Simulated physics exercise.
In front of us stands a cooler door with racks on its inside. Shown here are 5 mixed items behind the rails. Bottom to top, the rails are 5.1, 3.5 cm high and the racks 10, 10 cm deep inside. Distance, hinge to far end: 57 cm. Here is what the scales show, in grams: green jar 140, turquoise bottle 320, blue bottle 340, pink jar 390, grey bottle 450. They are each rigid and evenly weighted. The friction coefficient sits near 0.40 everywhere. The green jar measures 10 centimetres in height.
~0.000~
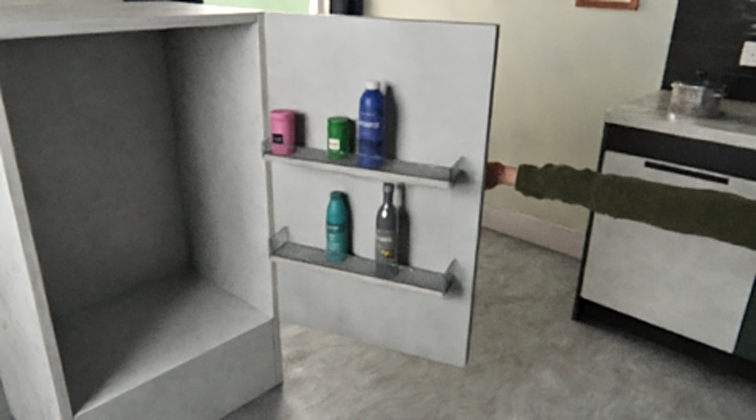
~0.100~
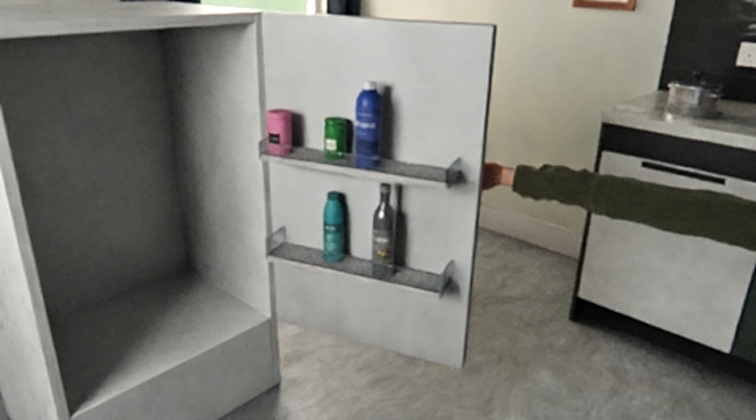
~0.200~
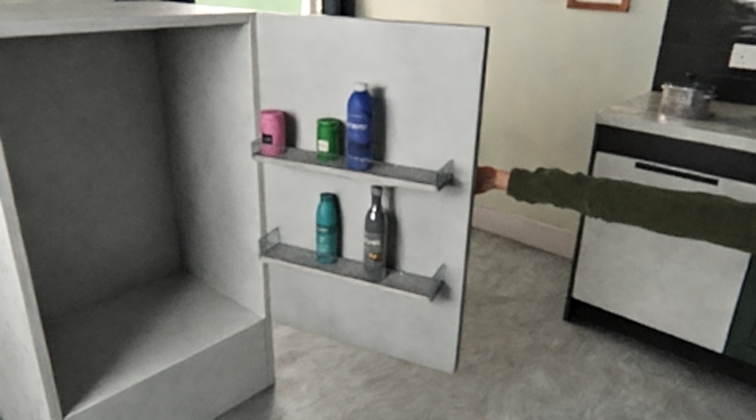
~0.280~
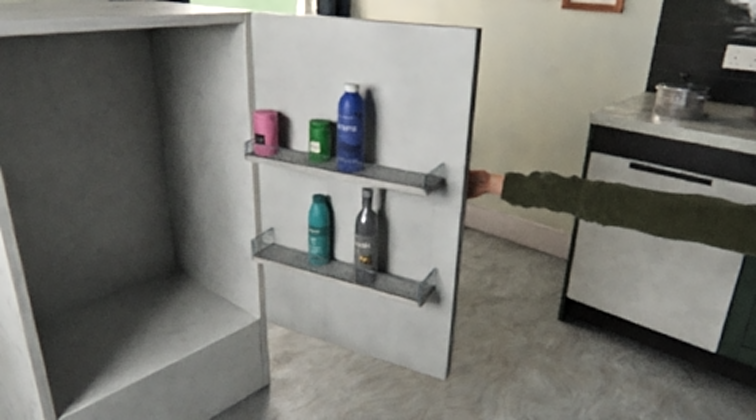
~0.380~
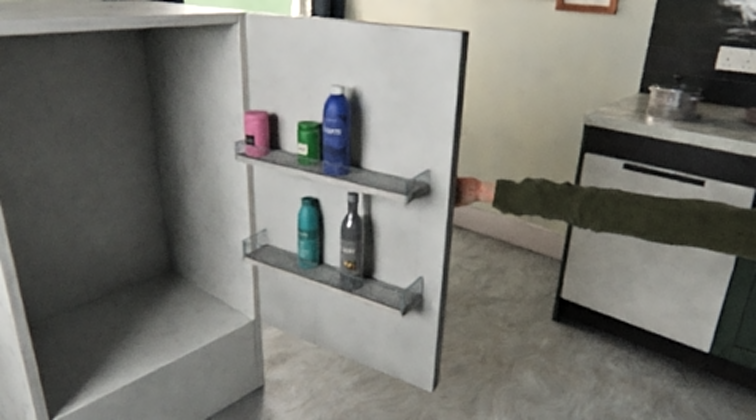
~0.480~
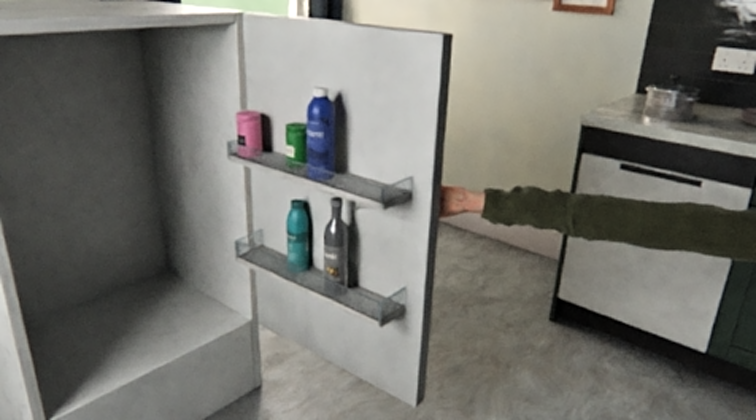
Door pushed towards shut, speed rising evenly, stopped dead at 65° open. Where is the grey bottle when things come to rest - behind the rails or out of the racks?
It is still on board.
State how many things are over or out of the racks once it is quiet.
That makes 1.
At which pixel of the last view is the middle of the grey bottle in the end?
It ends up at about (251, 265).
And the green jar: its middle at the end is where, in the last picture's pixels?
Its middle comes to rest around (244, 150).
After 0.78 s, door at 65°; grey bottle leaning 7° near (260, 260); blue bottle leaning 6°.
After 1.18 s, door at 65°; grey bottle now out of the racks; blue bottle leaning 7°; turquoise bottle leaning 6°.
After 1.58 s, door at 65°; grey bottle leaning 70° near (251, 264); green jar slid 3 cm; blue bottle slid 2 cm.
At rest (3.0 s), tipped over behind the rails, grey bottle; the other 4 in place, give or take 5 cm. In the last view, grey bottle near (251, 265).
